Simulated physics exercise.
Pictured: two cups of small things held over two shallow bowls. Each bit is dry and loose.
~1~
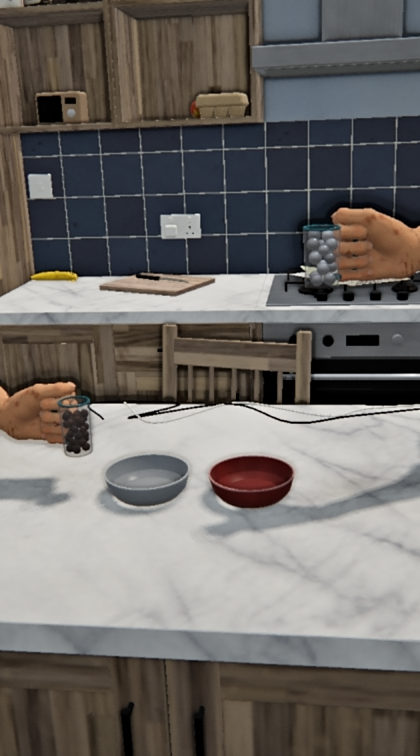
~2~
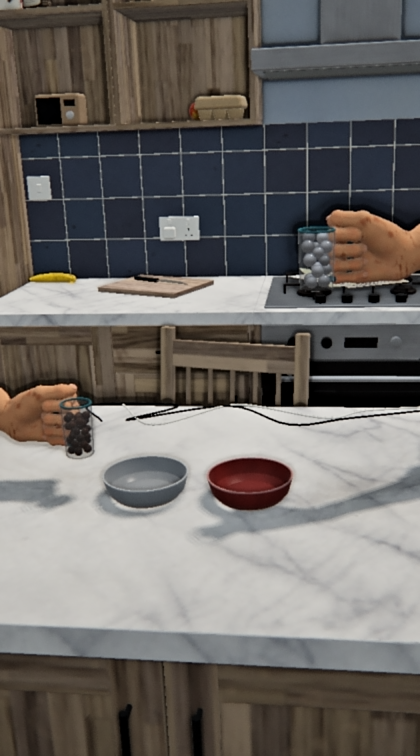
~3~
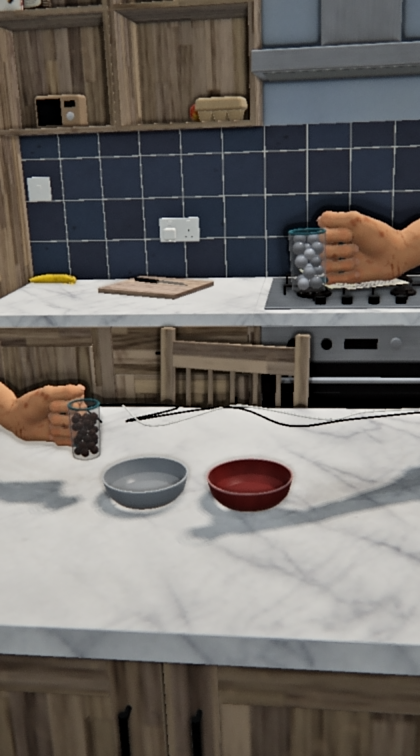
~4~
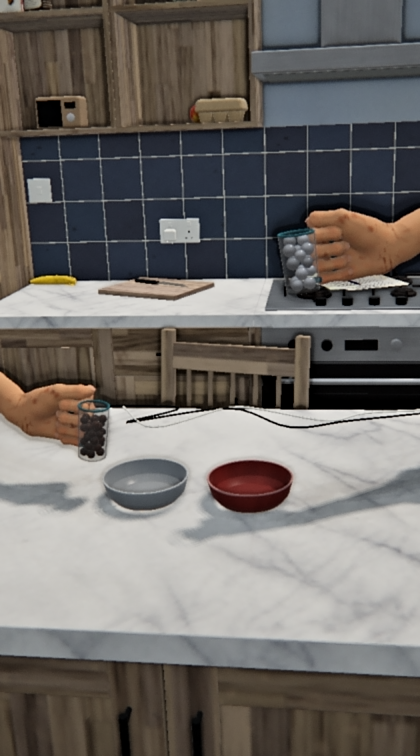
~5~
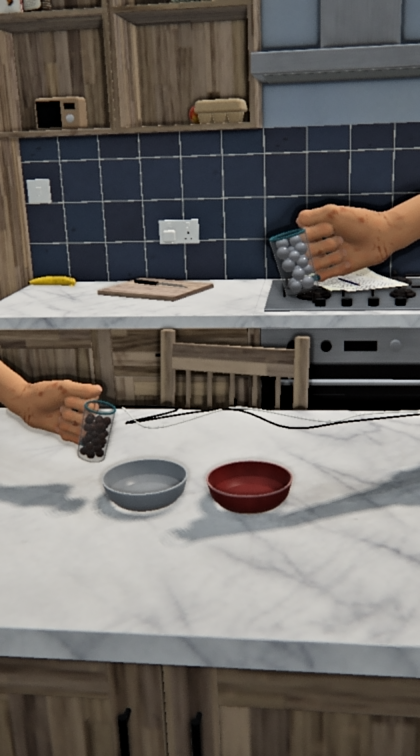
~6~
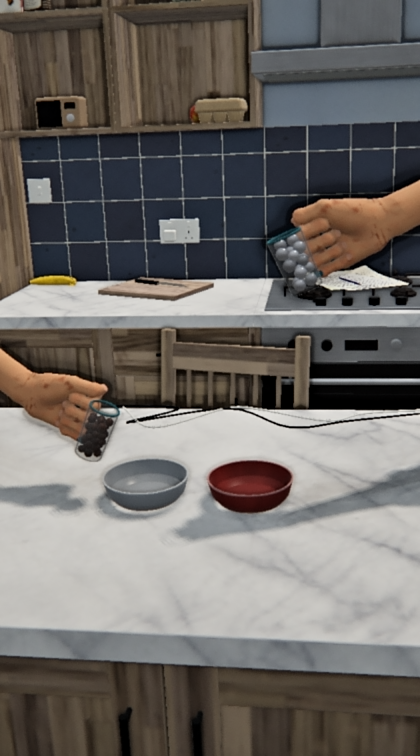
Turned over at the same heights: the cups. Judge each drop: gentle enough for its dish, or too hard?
On the left the dish - gentle enough, right - too hard.
Then, 0.48 s on from there, left, the whole lot still in the cup; right, the whole lot still in the cup.
Then, 0.89 s on from there, left, the bulk still in the cup, a little in the dish, a little in the air; right, the bulk still in the cup, near a quarter in the air.
Then, 1.25 s on from there, left, the whole lot in the dish; right, near half in the dish, a little outside the dish, near half in the air.
In the end, left, the whole lot in the dish, none at all outside the dish; right, near a third in the dish, near two thirds outside the dish.
